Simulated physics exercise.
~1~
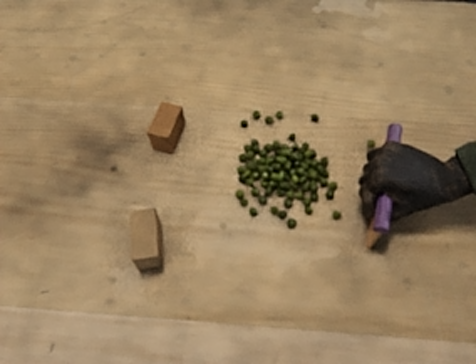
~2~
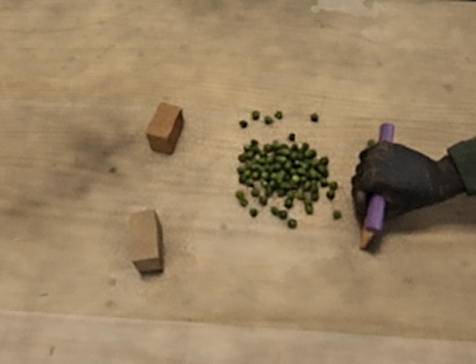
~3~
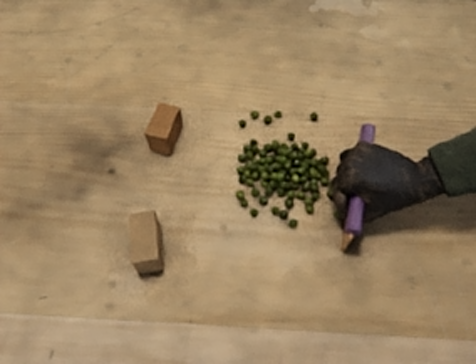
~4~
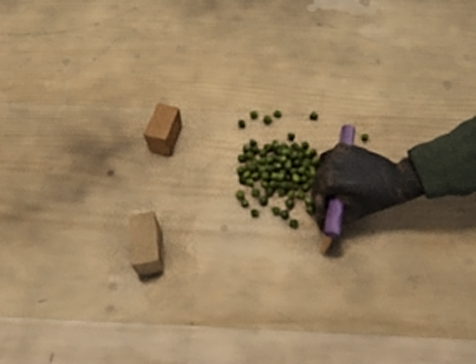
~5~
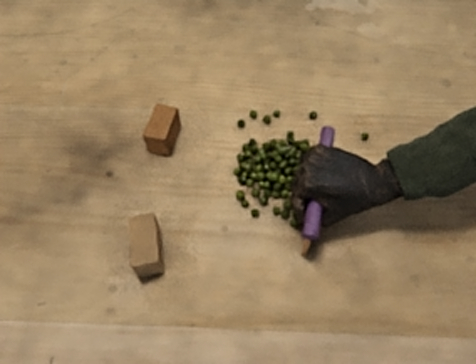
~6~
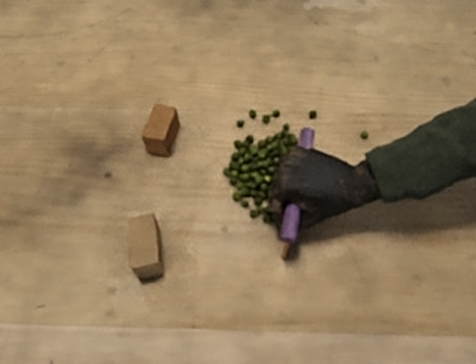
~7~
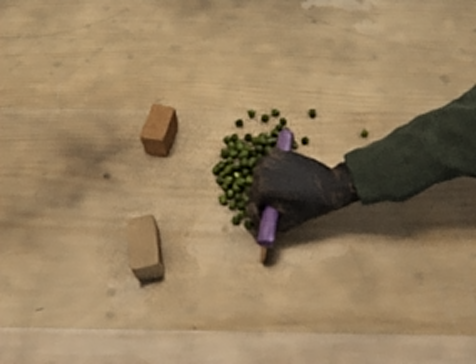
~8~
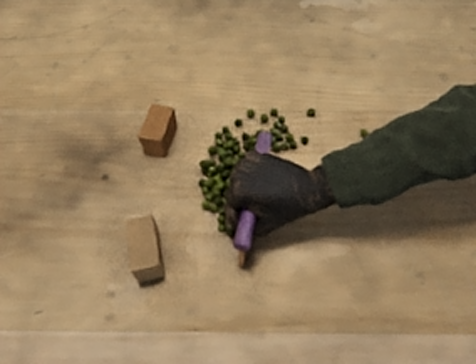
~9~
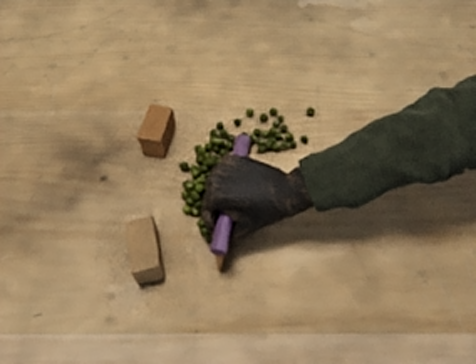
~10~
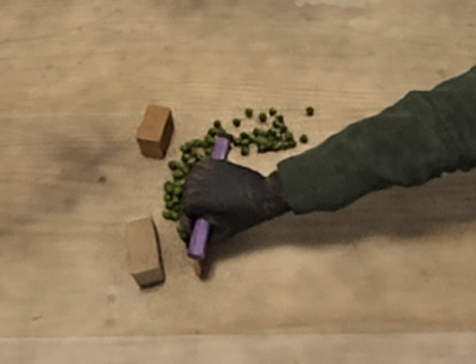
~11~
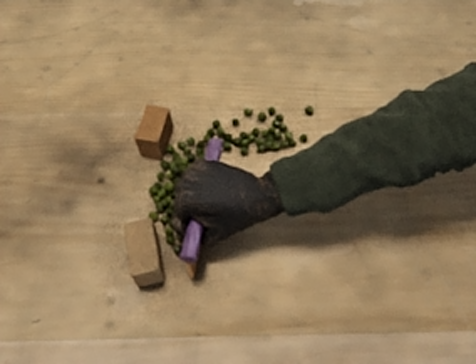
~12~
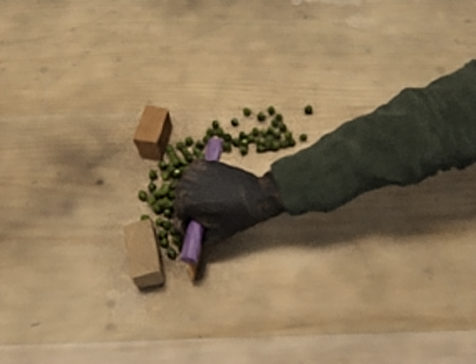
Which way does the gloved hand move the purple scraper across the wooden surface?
The hand moves the purple scraper to the left, towards the two blocks.
